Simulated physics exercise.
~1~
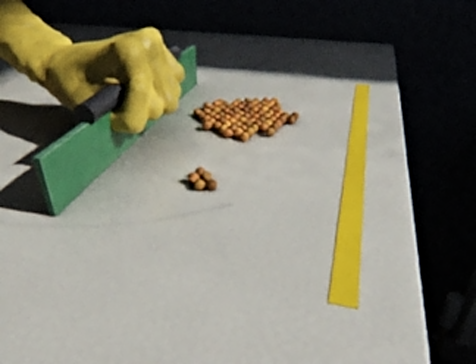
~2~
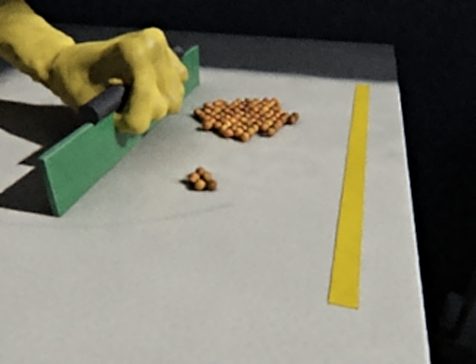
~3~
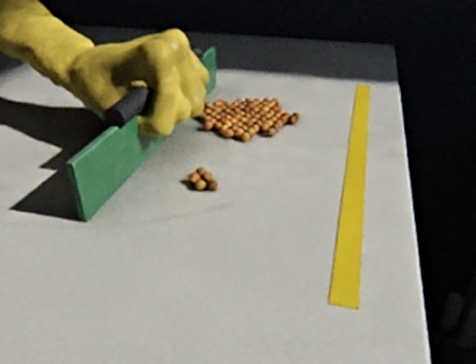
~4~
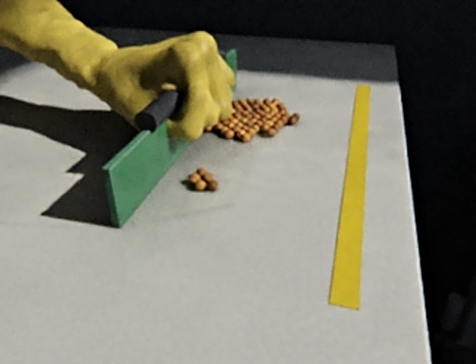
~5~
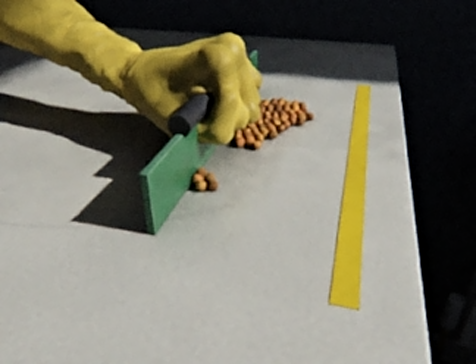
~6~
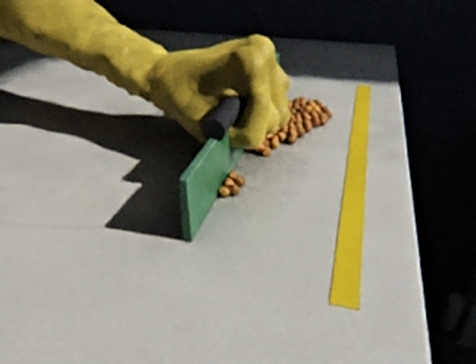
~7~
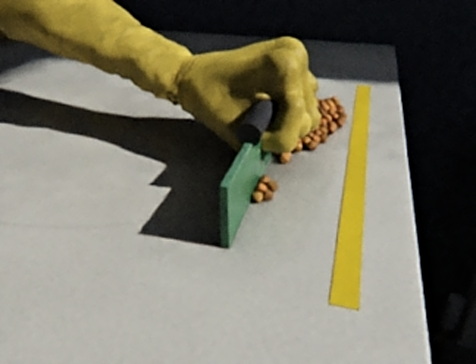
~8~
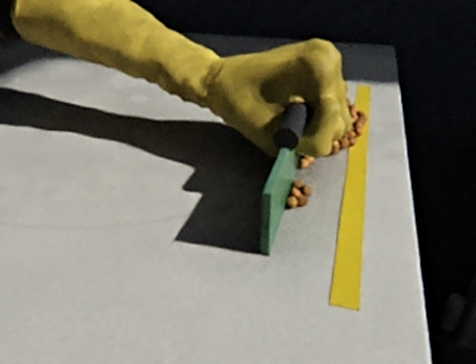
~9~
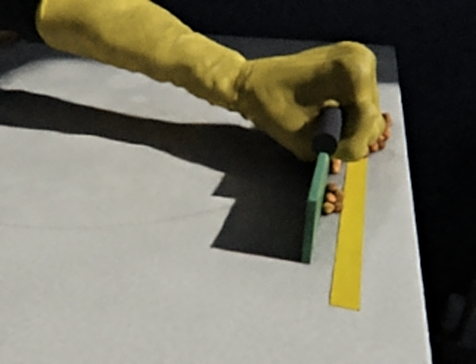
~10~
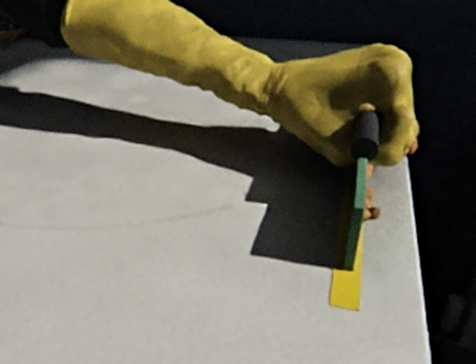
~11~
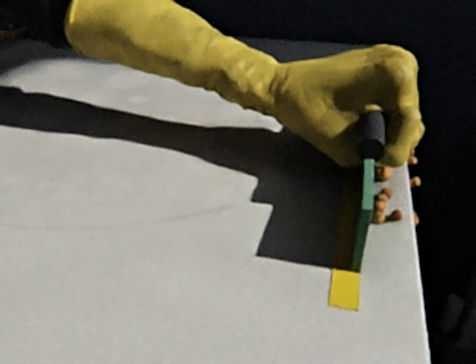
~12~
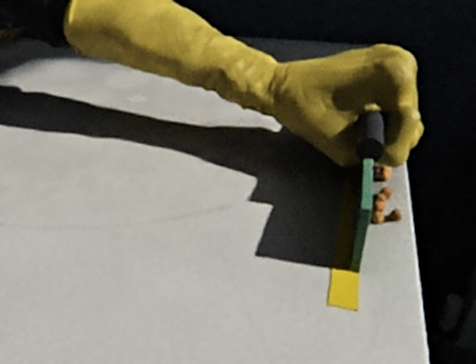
A yellow-gloved hand pushes two nut-like piles right with a green scraper, stopping at yellow tape.
